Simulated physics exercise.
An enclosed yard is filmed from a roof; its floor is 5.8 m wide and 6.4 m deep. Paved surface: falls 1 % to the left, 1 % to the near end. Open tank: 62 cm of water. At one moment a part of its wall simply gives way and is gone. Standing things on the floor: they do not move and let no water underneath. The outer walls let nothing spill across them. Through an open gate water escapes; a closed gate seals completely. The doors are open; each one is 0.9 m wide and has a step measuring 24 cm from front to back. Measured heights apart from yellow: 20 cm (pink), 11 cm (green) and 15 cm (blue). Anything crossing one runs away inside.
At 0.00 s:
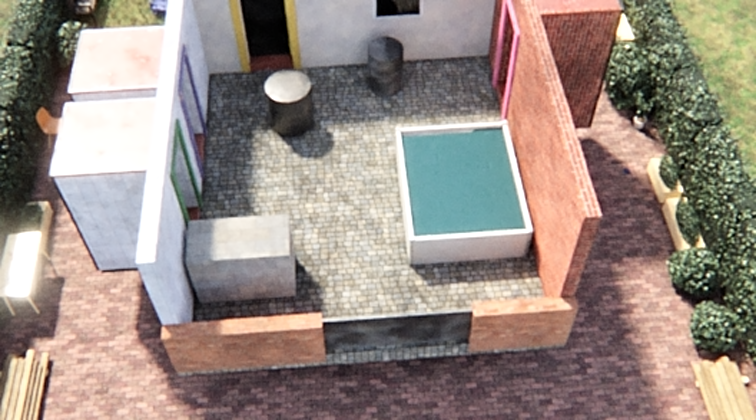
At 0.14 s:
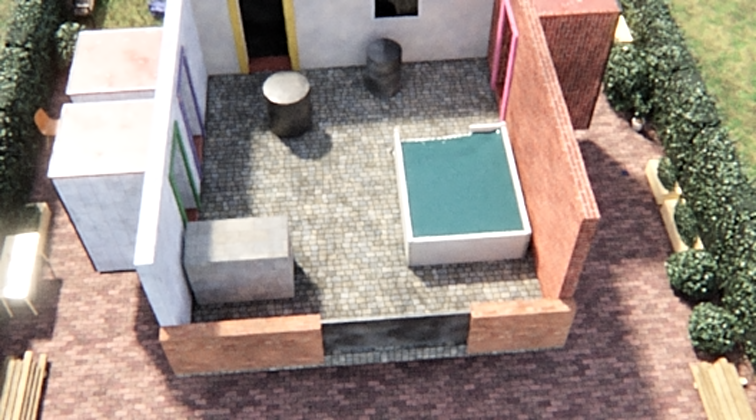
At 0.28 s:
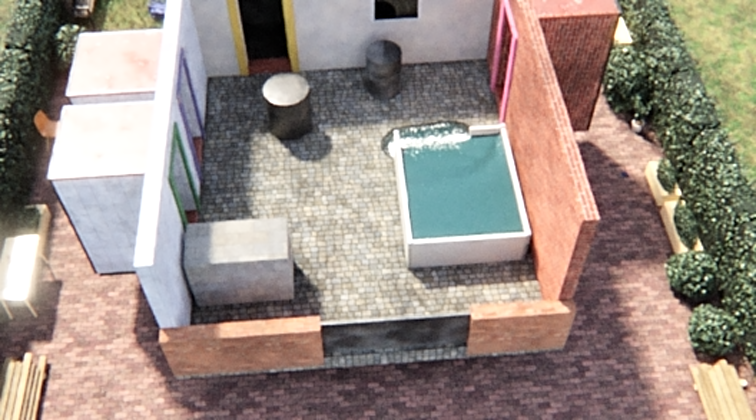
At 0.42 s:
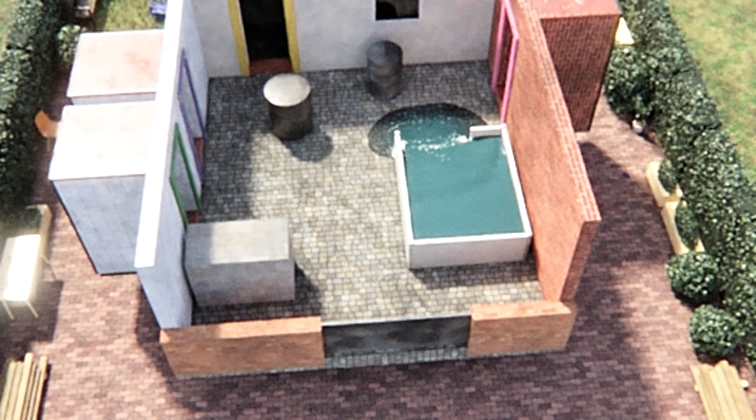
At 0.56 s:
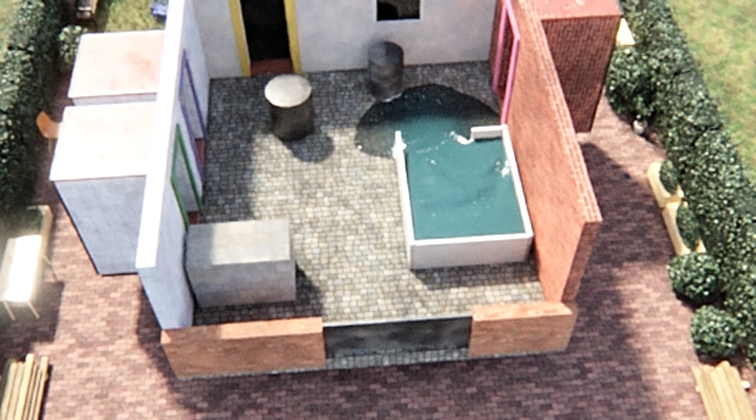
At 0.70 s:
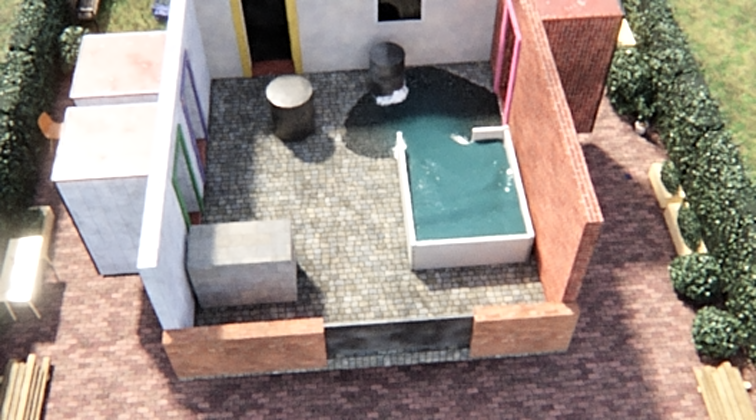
Water pouring from a broken far wall of an open tank, spreading across a paved walled yard and reaching a dark barrel.
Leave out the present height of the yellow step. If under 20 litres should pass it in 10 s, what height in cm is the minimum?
The minimum is around 12.5 cm.
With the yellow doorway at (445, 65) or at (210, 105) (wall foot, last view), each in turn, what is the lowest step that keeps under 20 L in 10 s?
About 30 cm for the first and 24 cm for the second.
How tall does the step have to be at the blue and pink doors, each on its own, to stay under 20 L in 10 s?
About 6.5 cm at blue and 13.0 cm at pink.
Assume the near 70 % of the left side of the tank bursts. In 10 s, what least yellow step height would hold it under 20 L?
Some 8.5 centimetres.
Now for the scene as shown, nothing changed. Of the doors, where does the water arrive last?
The green door.
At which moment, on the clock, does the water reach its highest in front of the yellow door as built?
The level tops out around 3.6 s.
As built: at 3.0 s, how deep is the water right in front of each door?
Depths in cm: Pink 19, yellow 17, green 0, blue 0.
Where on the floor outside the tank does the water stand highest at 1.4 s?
(420, 68).
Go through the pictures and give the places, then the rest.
Still water, 62 cm deep, in the open tank at (461, 181); the yellow door at (267, 32) is dry, in the first frame.
The front is at a hidden place, 0.3 m from the gap on the far side; 0.3 m2 of floor is wet, 62 cm left at the back, in the second frame.
The gap is on the far side, the front 0.8 m out at (441, 124); the back of the open tank holds 62 cm, in the third frame.
Water pours out on the far side and has run 1.3 m, to (418, 108); about 8 cm deep outside, 62 cm at the back, in the fourth frame.
Water pours out on the far side and has run 1.9 m, to (425, 87); about 6 cm deep outside, 62 cm at the back, in the fifth frame.
The front is at (415, 70), 2.5 m from the gap on the far side; 5.1 m2 of floor is wet, 63 cm left at the back; 2.0 m in a straight line remain to the yellow door at (268, 37), in the sixth frame.
After 1.4 s water covers 25 % of the floor, deepest (40 cm) near (420, 68); it has not reached the yellow door.
After 3.0 s water covers 35 % of the floor, deepest (34 cm) near (211, 88); 17 cm at the yellow door, 0 litres in over its 18 cm step.
After 10.0 s water covers 100 % of the floor, deepest (16 cm) near (209, 262); 10 cm at the yellow door, 1 litre in over its 18 cm step.
At the yellow door as built, the water arrived by 1.8 s and peaked near 18 cm at 3.6 s.
Run again over the same 10 s with other heights there, 32 litres in over 11.5 cm, 3 litres over 16 cm. The limit of 20 litres is kept from about 12.5 cm up.
